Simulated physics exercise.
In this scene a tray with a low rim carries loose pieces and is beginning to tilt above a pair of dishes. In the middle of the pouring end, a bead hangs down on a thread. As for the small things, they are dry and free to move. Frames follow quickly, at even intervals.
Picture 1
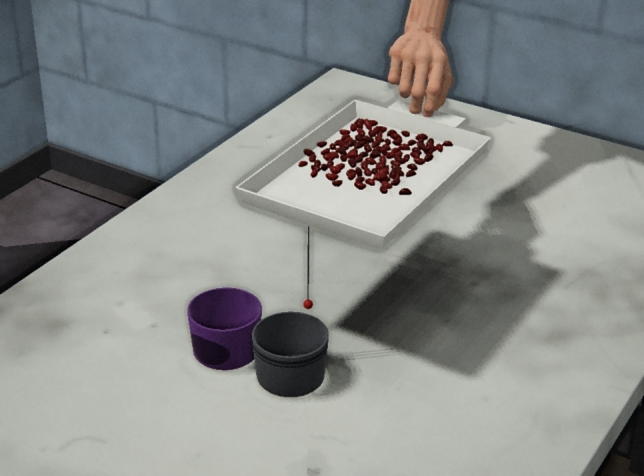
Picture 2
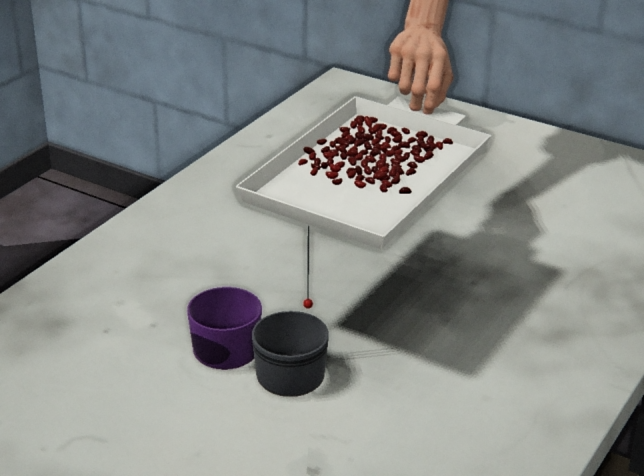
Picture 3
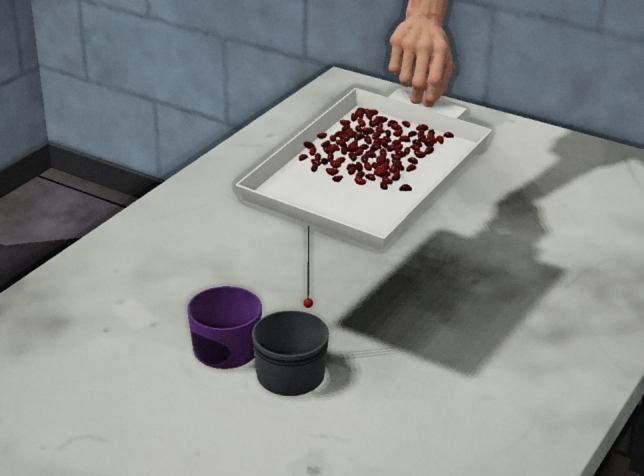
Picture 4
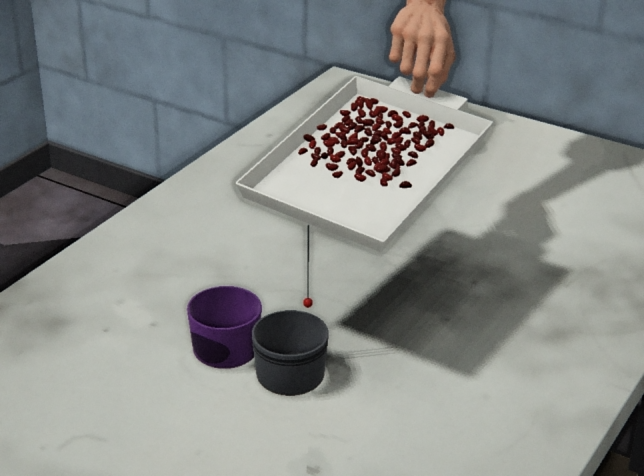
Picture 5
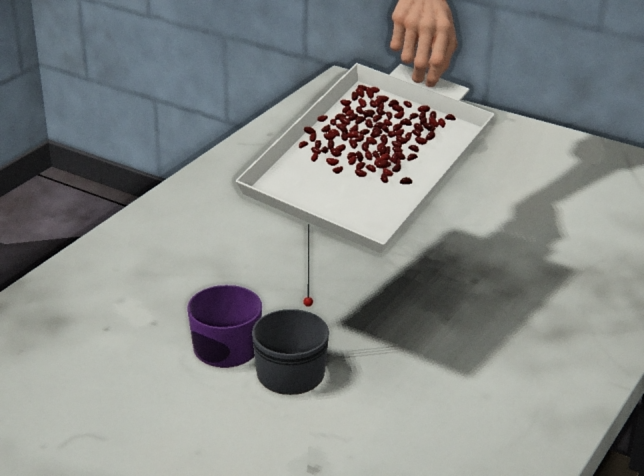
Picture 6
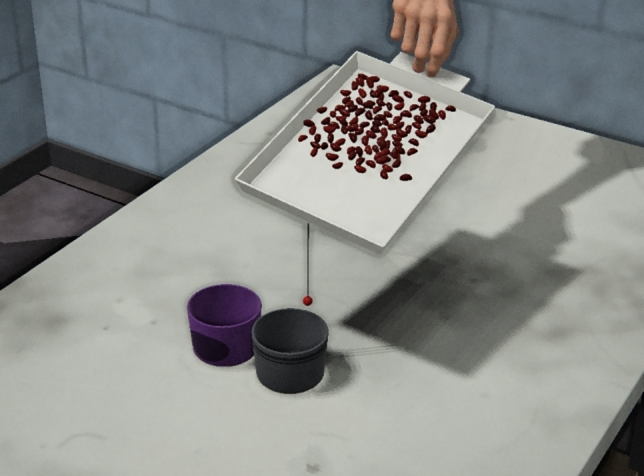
We see a hand holding a white tray of dark red beans above a purple dish and a dark grey dish, a red bead hanging on a thread; the hand slowly raises the tray's far end, tilting it toward the dishes.
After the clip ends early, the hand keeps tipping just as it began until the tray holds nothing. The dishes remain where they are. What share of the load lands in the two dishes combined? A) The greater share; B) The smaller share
(B) The smaller share.
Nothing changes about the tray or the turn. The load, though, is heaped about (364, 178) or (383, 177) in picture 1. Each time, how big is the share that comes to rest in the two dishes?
You'd get near 10 percent first and near 10 percent next.
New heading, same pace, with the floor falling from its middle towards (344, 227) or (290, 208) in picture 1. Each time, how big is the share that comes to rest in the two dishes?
In order, some 30 % and some 90 %.
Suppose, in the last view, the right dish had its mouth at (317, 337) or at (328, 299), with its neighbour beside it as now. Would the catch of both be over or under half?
One: Below a half. Two: The smaller part.
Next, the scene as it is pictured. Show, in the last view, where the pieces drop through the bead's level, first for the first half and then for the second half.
Around (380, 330), followed by around (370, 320).
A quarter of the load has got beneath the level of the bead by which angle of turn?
At roughly 85°.
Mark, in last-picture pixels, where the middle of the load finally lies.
Near pixel (371, 392).
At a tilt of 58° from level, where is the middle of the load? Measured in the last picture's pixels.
Somewhere about (368, 220).
Just after the last frame, tray tipped steeply; almost all on the tray; about a tenth in the air.
A moment on, tray tipped right over; roughly two thirds on the tray; roughly a third outside both; about a tenth in the air.
Further on, tray tipped past a quarter turn; just a few in the right dish; almost all outside both.
When it is over, tray tipped past a quarter turn; just a few in the right dish; not one in the left dish; almost all outside both.
